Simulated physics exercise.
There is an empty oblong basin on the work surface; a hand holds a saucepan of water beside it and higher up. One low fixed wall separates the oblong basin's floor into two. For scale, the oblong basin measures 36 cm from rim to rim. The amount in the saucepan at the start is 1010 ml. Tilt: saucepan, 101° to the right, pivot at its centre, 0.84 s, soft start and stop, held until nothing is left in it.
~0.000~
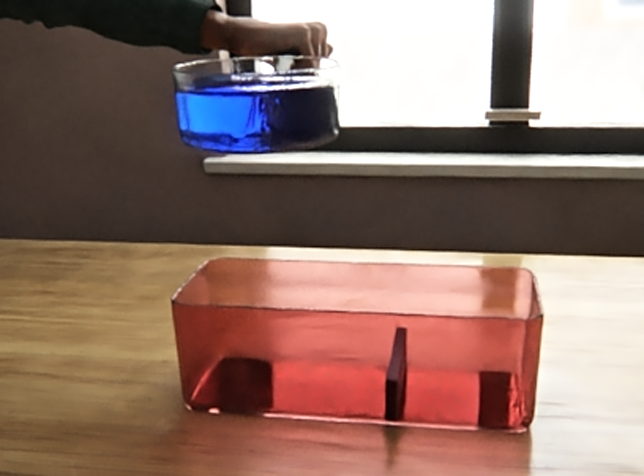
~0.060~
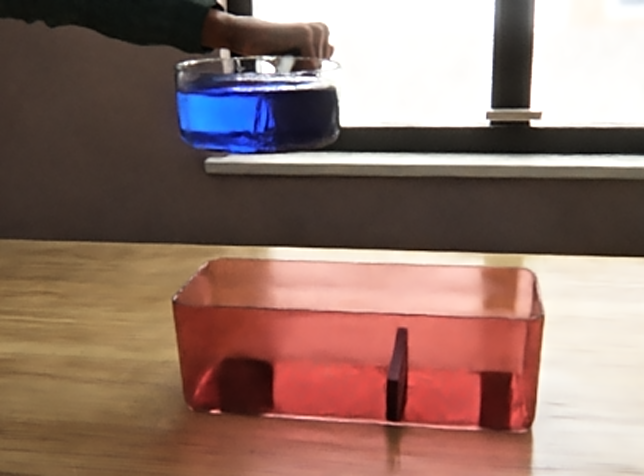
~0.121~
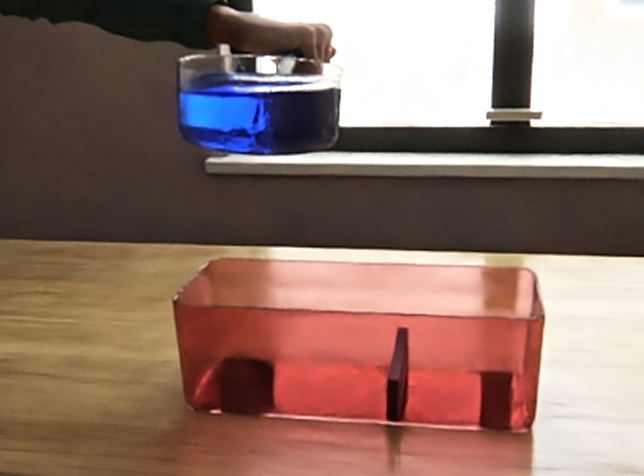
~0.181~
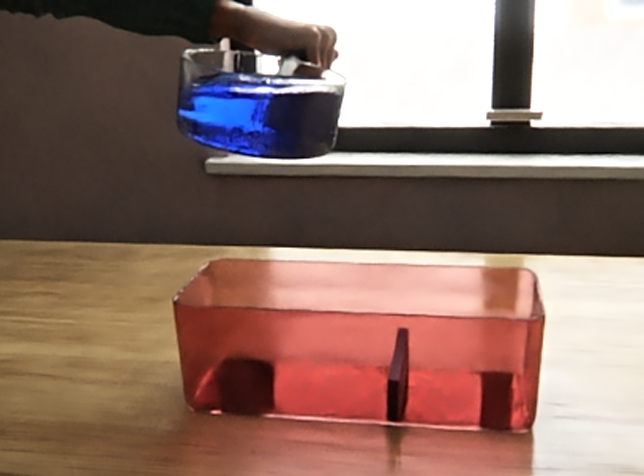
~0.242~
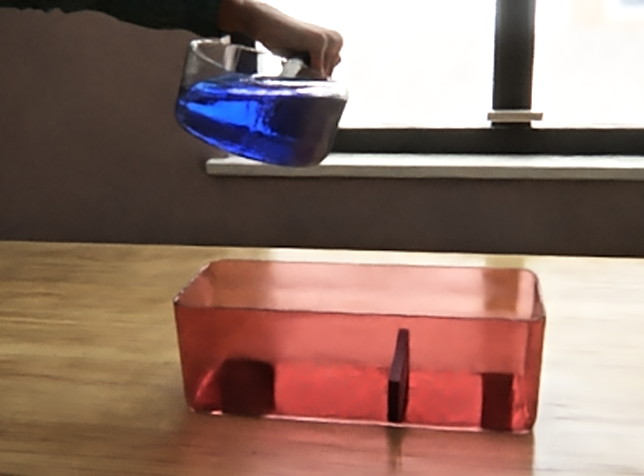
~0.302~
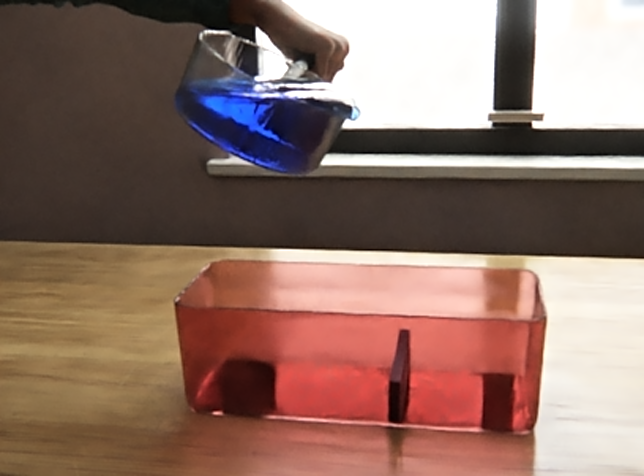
A clear saucepan of blue water, held by a hand above an empty red oblong basin on a wooden surface, stayed almost level at first, then tilted steadily down to the right until a little water crossed its edge.
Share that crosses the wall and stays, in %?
56 %.
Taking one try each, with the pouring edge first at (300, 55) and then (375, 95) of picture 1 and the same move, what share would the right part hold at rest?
30 then 65 %.
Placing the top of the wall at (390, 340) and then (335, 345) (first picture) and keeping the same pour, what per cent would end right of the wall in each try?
In order, 65 and 90 per cent.
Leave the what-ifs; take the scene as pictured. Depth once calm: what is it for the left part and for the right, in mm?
Roughly 16 mm on the left side and 34 mm on the right side.
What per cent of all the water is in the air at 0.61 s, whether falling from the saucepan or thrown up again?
Estimate: Some 48 % of the total.
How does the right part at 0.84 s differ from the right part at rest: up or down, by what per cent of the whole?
It goes down by about 4.
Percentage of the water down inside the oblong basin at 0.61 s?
Near 24 in a hundred.
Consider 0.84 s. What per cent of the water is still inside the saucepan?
About 6 percent.
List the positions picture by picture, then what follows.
The first picture shows tilt 0°; pouring edge (339, 67); surface from (184, 82) to (337, 81); the oblong basin's rim runs from (189, 281) to (538, 294); the wall's top is at (397, 352).
The second picture shows tilt 1°; pouring edge (340, 69); surface from (185, 82) to (339, 82).
The third picture shows tilt 5°; pouring edge (343, 74); surface from (187, 81) to (340, 84).
The fourth picture shows tilt 11°; pouring edge (345, 84); surface from (188, 81) to (343, 86).
The fifth picture shows tilt 19°; pouring edge (348, 98); surface from (188, 82) to (348, 90).
The sixth picture shows tilt 29°; pouring edge (348, 113); surface from (189, 83) to (349, 103); 4 per cent is over the edge.
Then, 0.61 s in, the tilt is 84° and 29 per cent is still to pour, 2 is left of the wall and 21 right of it.
Then, 0.84 s in, the tilt is 101° and 6 per cent is still to pour, 24 is left of the wall and 60 right of it.
Then, 1.08 s in, the tilt is 101° and 1 per cent is still to pour, 39 is left of the wall and 57 right of it.
Then, 1.34 s in, the tilt is 101° and 0 per cent is still to pour, 42 is left of the wall and 56 right of it.
Finally, 42 per cent lies left of the wall, 56 right of it and 2 outside.
